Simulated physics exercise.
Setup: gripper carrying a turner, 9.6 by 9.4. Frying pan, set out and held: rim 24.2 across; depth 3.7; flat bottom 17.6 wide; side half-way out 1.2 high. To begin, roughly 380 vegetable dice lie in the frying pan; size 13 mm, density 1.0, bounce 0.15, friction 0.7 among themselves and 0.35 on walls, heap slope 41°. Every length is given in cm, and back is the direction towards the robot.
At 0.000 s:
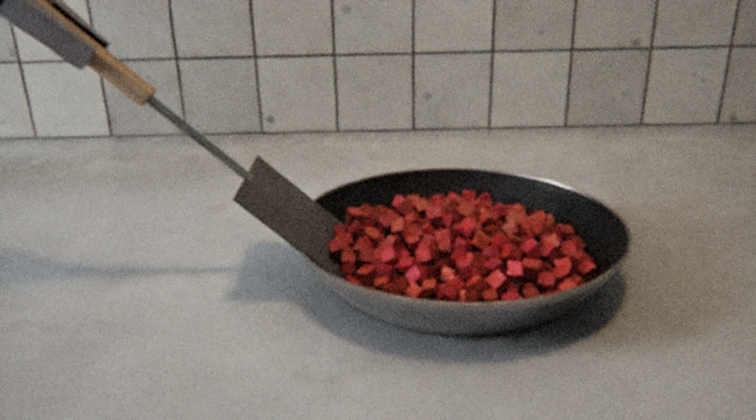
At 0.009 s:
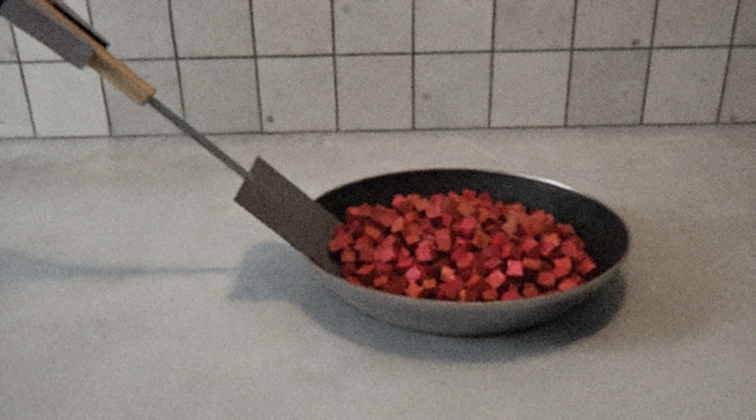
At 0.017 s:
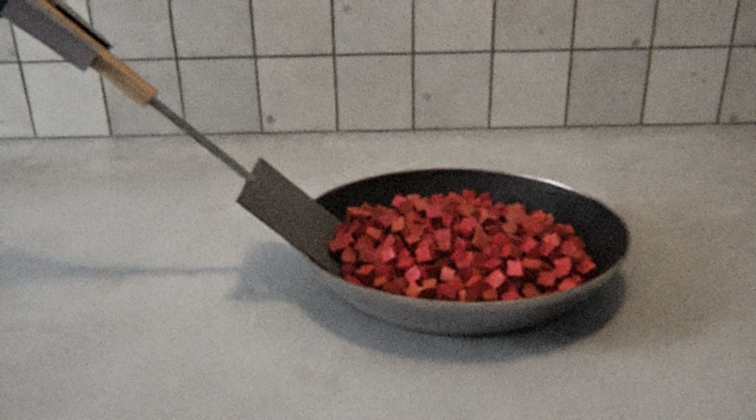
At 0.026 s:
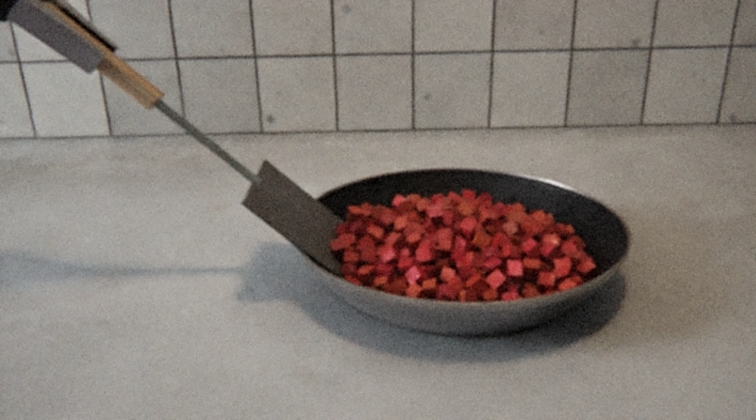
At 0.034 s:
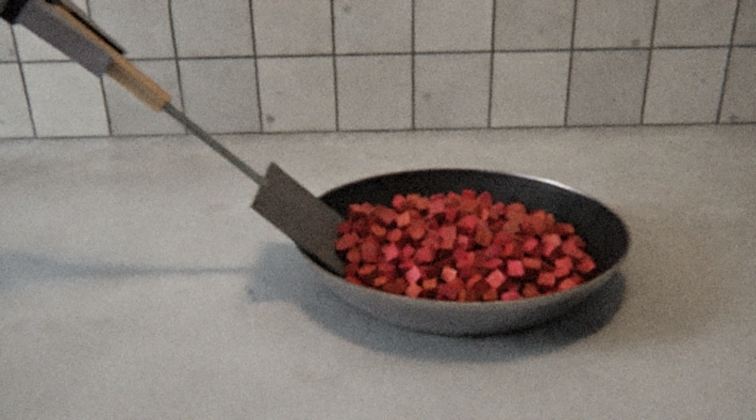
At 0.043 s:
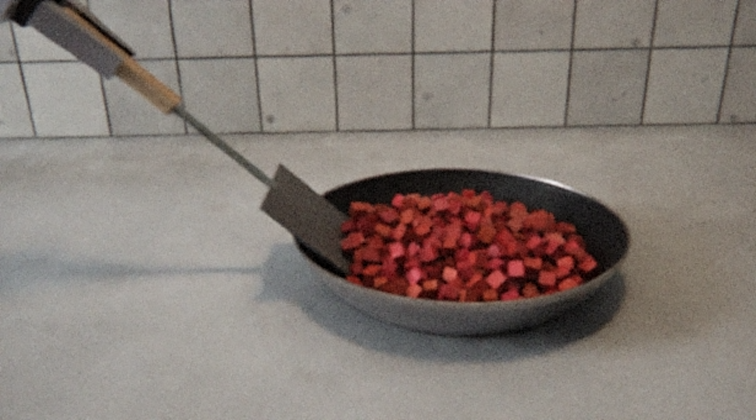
The video shows a gripper holding a turner at the left side of a dark frying pan heaped with small red vegetable dice. The turner barely moves at first, then slides slightly right and down against the dice.
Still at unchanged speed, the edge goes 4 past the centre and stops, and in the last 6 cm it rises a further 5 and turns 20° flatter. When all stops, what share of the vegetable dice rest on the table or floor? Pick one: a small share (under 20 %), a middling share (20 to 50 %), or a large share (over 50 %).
A small share.
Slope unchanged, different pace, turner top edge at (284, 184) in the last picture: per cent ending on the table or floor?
Expect about 25 per cent there.
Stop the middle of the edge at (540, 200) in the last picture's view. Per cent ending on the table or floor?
Some 20 per cent.
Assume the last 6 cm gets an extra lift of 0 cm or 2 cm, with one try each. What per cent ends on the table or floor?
Close to 5 and 5 percent respectively.
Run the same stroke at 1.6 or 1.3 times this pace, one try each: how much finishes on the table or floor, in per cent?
Try one about 25 %, try two about 20 %.
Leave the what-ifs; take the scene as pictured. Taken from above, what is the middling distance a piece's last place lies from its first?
Around 5 cm, measured level.
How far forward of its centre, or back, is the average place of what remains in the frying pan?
I'd say it's roughly 4.5 cm toward the front.
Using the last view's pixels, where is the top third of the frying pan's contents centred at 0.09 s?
I'd put it close to (492, 226) in the last picture.
After 0.09 s, sloping 43°, highest piece 6 above the table; 381 in the frying pan.
After 0.14 s, sloping 34°, highest piece 6 above the table; 378 in the frying pan, 3 on the blade or in flight.
After 0.36 s, sloping 23°, highest piece 7 above the table; 333 in the frying pan, 42 on the table or floor, 6 on the blade or in flight.
After 1.41 s, sloping 23°, highest piece 6 above the table; 329 in the frying pan, 52 on the table or floor.
In the end, 329 in the frying pan, 52 on the table or floor. That is 14 % on the table or floor.
